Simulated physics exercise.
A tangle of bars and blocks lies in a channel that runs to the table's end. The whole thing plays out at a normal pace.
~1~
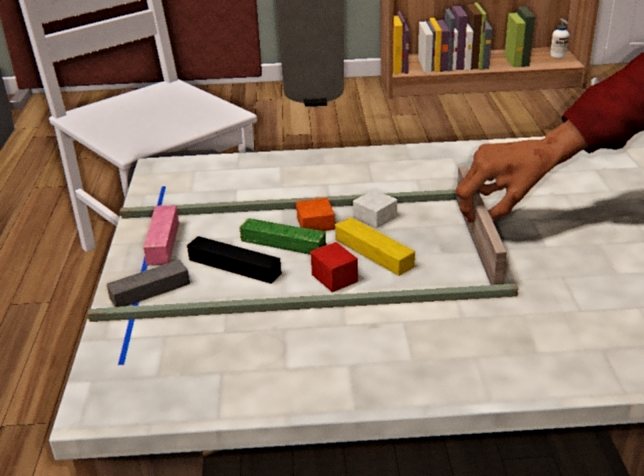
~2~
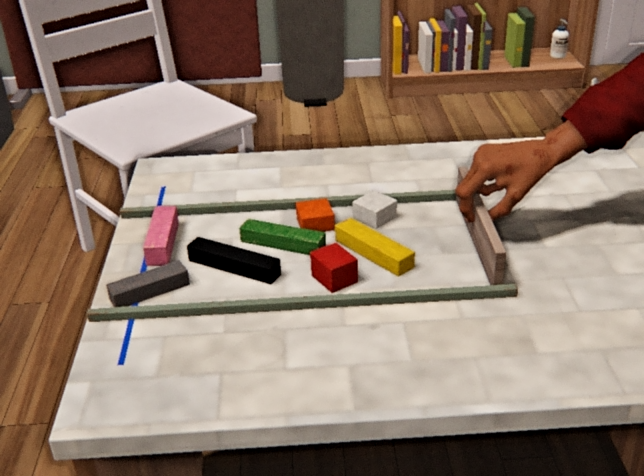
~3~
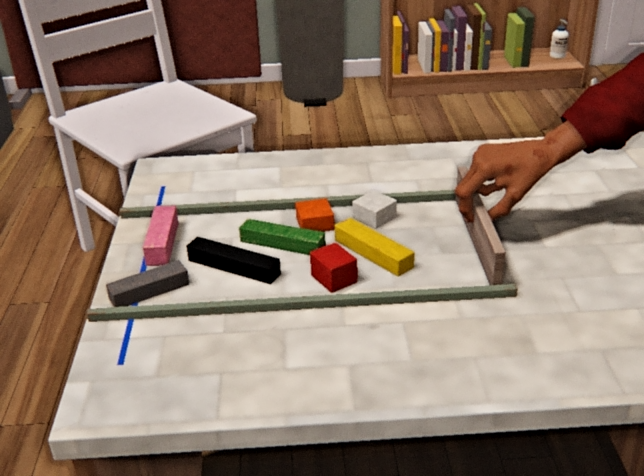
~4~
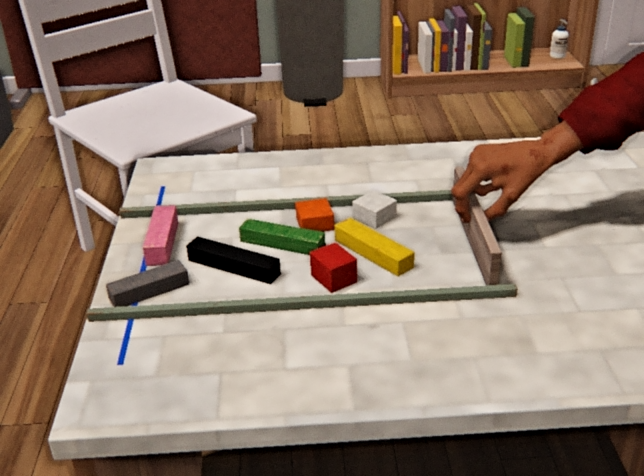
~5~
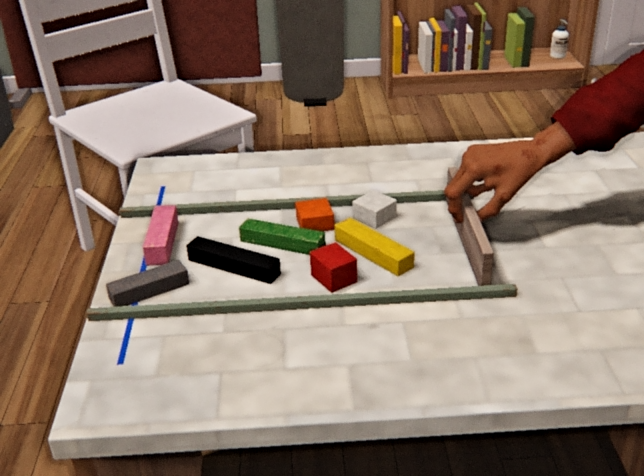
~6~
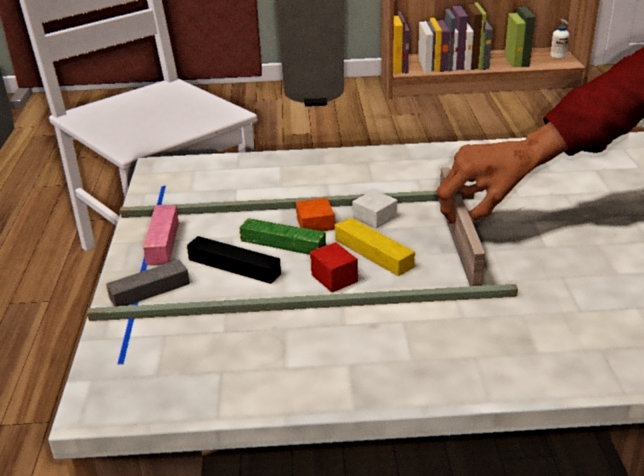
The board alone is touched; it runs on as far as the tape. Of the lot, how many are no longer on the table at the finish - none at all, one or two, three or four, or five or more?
By the finish, five or more are off it.
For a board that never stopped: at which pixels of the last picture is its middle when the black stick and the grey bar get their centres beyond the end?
The middle is at (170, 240) when it's the black stick, and at (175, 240) when it's the grey bar.
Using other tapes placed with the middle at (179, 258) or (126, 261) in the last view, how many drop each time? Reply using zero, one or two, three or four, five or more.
Either one or two; at least five.
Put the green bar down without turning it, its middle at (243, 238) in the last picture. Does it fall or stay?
It topples off.
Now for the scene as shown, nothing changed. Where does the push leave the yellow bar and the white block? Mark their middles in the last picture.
In the last picture the yellow bar sits around (133, 255) and the white block around (138, 217).
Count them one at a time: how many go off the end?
I count 5 in all.
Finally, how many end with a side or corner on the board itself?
Total: 3.
Early on, none off yet; grey bar at rest near (149, 284); pink bar at rest near (162, 234); black stick at rest near (233, 259).
A while later, none off yet; grey bar at rest near (149, 284); pink bar at rest near (156, 234); black stick travelled a little near (202, 257).
Further along, none off yet; grey bar travelled a little near (113, 289); pink bar leaning well over near (94, 238); black stick travelled about its own width near (137, 255).
Finally, the number that fall off is five or more; lost, orange block, green bar, black stick, pink bar and grey bar.
